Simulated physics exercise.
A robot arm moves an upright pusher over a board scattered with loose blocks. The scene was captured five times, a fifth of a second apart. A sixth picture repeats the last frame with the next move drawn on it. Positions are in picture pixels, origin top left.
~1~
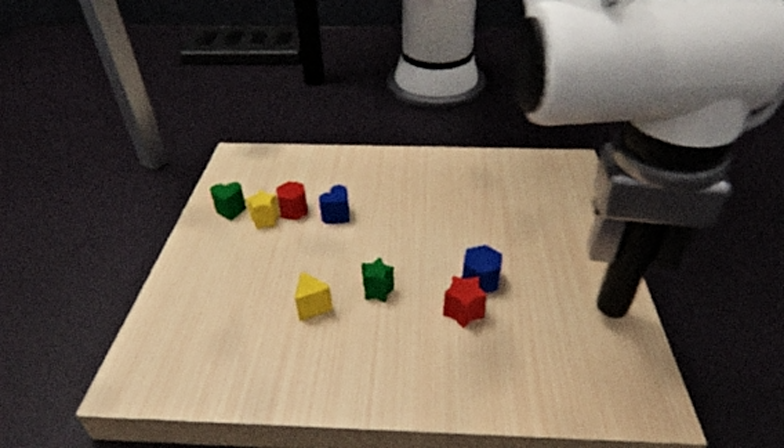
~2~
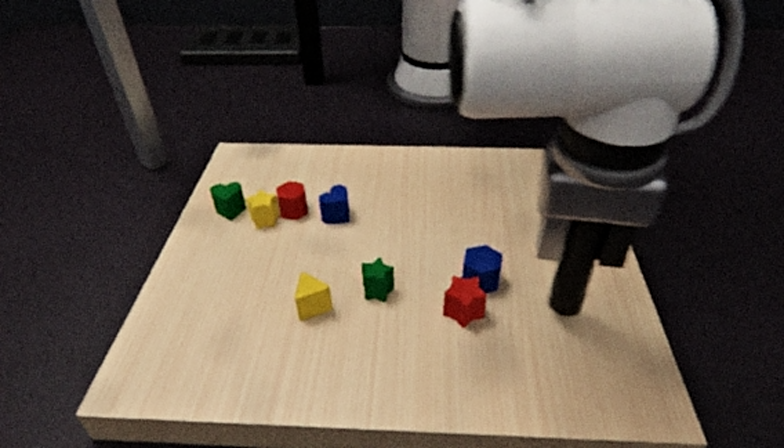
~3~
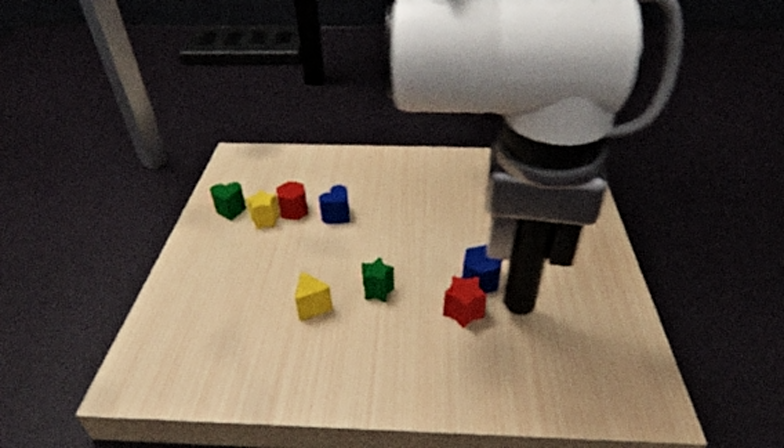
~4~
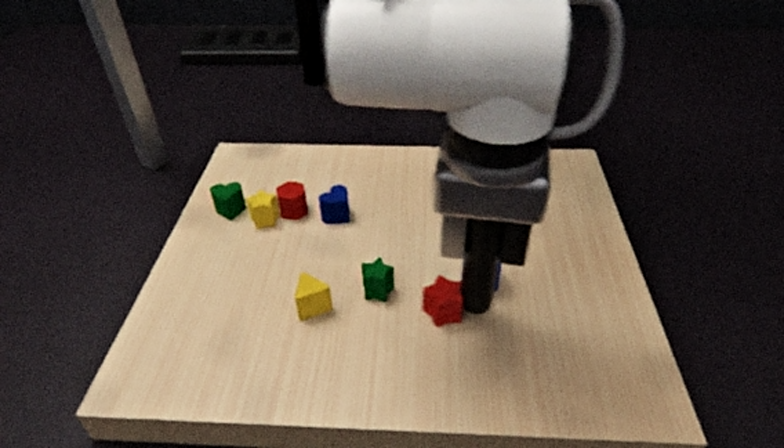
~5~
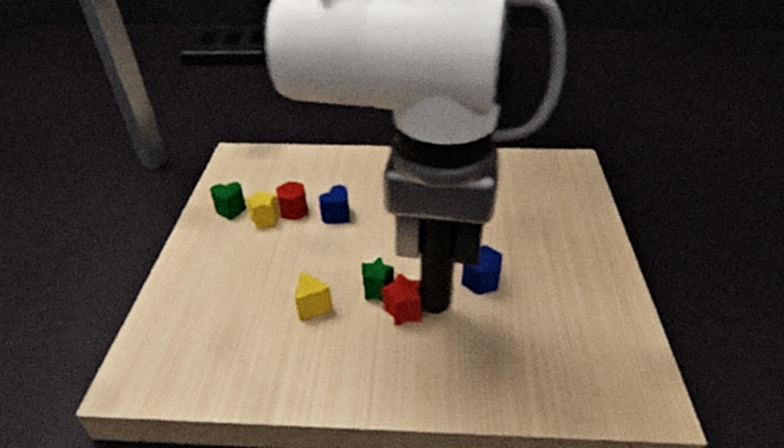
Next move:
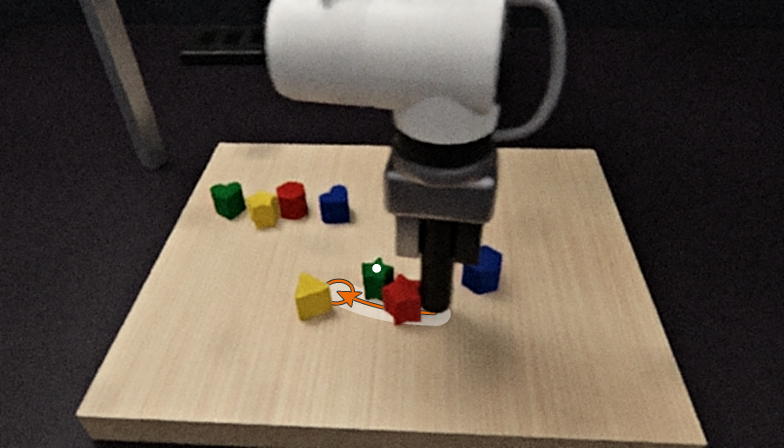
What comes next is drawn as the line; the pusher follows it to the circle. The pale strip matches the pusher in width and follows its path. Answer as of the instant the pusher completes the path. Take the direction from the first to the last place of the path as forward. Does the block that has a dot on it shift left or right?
The right-hand side.
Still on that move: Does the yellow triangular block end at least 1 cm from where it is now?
Yes - that is the case.
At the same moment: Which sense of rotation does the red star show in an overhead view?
It ends up turned anticlockwise.
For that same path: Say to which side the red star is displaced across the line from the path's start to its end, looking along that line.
Goes left.
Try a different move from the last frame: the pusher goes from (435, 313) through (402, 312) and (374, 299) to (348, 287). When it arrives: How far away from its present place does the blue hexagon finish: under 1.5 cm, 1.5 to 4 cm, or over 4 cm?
The best fit is under 1.5 cm.
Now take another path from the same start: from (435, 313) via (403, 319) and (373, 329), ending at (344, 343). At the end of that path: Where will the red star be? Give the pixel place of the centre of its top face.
It should be at (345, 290) by then.
The drawn path runs from (435, 313) through (383, 307) to (338, 292); the dot is on the green star.
On the path given first. One third of the way, pusher (400, 300); green star (363, 264), turned 55° clockwise; red star (368, 287).
Two thirds of the way, pusher (365, 292); yellow triangular block (297, 286), turned 15° clockwise; green star (353, 260), turned 115° clockwise; red star (333, 283).
At the end, pusher (336, 281); yellow triangular block (274, 290); green star (346, 251), turned 155° clockwise; red star (305, 277), turned 25° anticlockwise; blue hexagon not moved.
